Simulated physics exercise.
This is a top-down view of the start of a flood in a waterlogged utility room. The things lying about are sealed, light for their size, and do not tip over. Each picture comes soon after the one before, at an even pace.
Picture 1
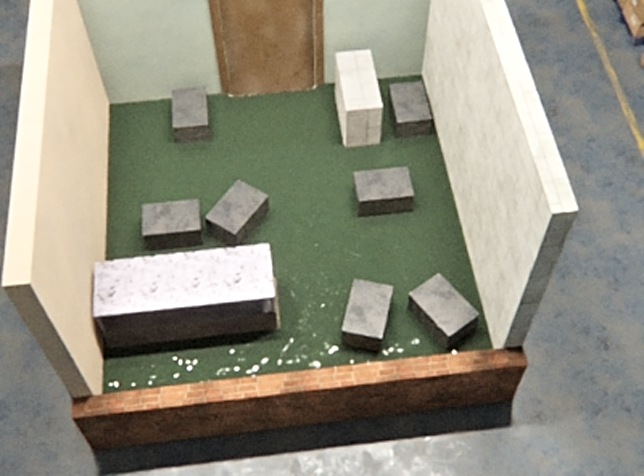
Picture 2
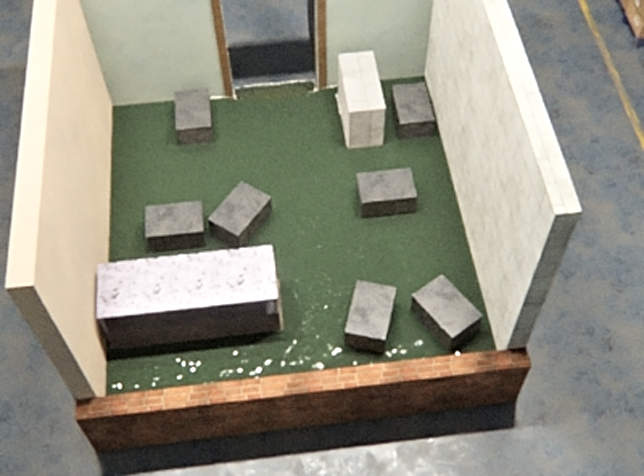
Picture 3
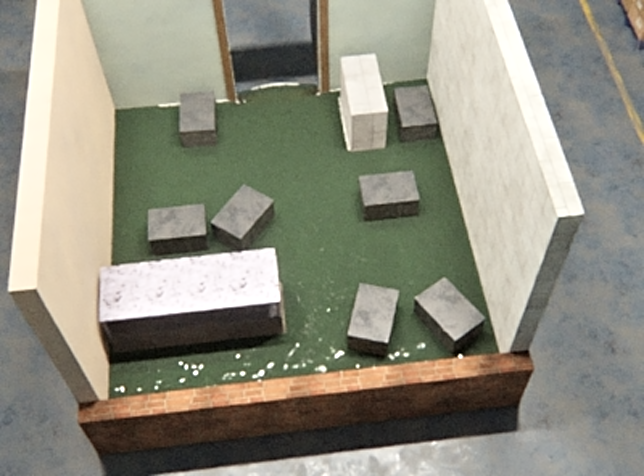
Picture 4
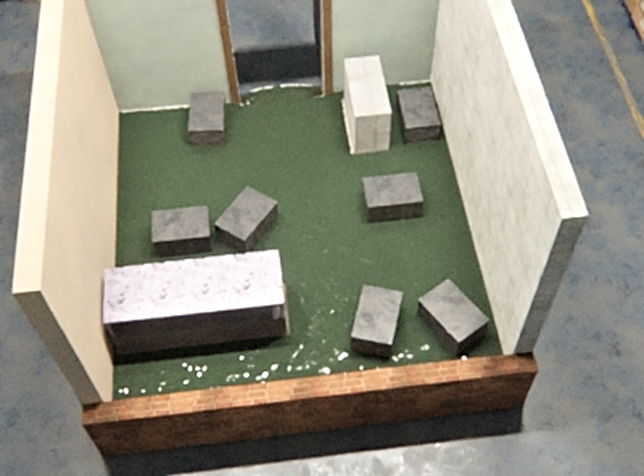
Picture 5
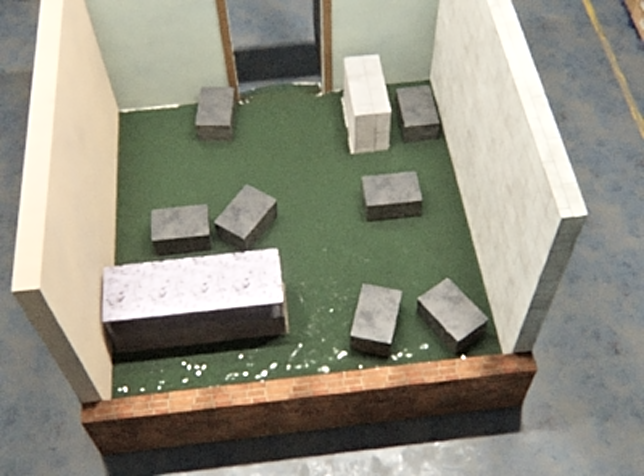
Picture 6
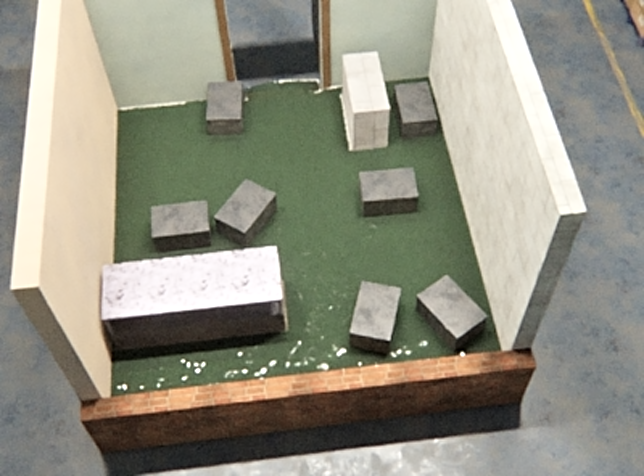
A small open-topped room with a green, wet-looking floor, pale walls and a low brick front edge is seen from high above. Seven grey blocks sit around the floor, with an upright white block at the back right and a long white-topped one at the front left. The brown door gives way to a dark opening, the view shifts slightly, and the back-left block slides right while the middle-right one barely moves.
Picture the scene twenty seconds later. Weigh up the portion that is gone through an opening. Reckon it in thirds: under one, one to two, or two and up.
One to two thirds.
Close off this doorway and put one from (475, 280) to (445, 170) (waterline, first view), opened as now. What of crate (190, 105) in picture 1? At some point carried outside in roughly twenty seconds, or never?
Verdict - retained.
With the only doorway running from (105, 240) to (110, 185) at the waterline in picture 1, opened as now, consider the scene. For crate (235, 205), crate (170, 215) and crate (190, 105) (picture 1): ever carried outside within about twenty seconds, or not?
The three come to escape, escape and escape, in that order.
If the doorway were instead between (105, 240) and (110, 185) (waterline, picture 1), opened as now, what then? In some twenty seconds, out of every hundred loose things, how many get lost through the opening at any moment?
It comes to about 40 per cent.
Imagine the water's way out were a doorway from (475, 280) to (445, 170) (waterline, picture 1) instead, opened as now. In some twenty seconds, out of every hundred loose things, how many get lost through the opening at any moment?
70 per cent.
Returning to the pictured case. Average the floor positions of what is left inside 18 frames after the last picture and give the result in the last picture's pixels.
Centre estimate: Around (321, 191).
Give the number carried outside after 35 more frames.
3.
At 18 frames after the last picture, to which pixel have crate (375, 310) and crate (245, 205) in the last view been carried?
Approximately (363, 266) for the first and (243, 130) for the second.
A moment on, 1 of 7 are out; 6 afloat.
Next, 1 of 7 are out; 6 afloat.
Later, 3 of 7 are out; 4 afloat.
In the end, 3 of 7 are out; 4 afloat.
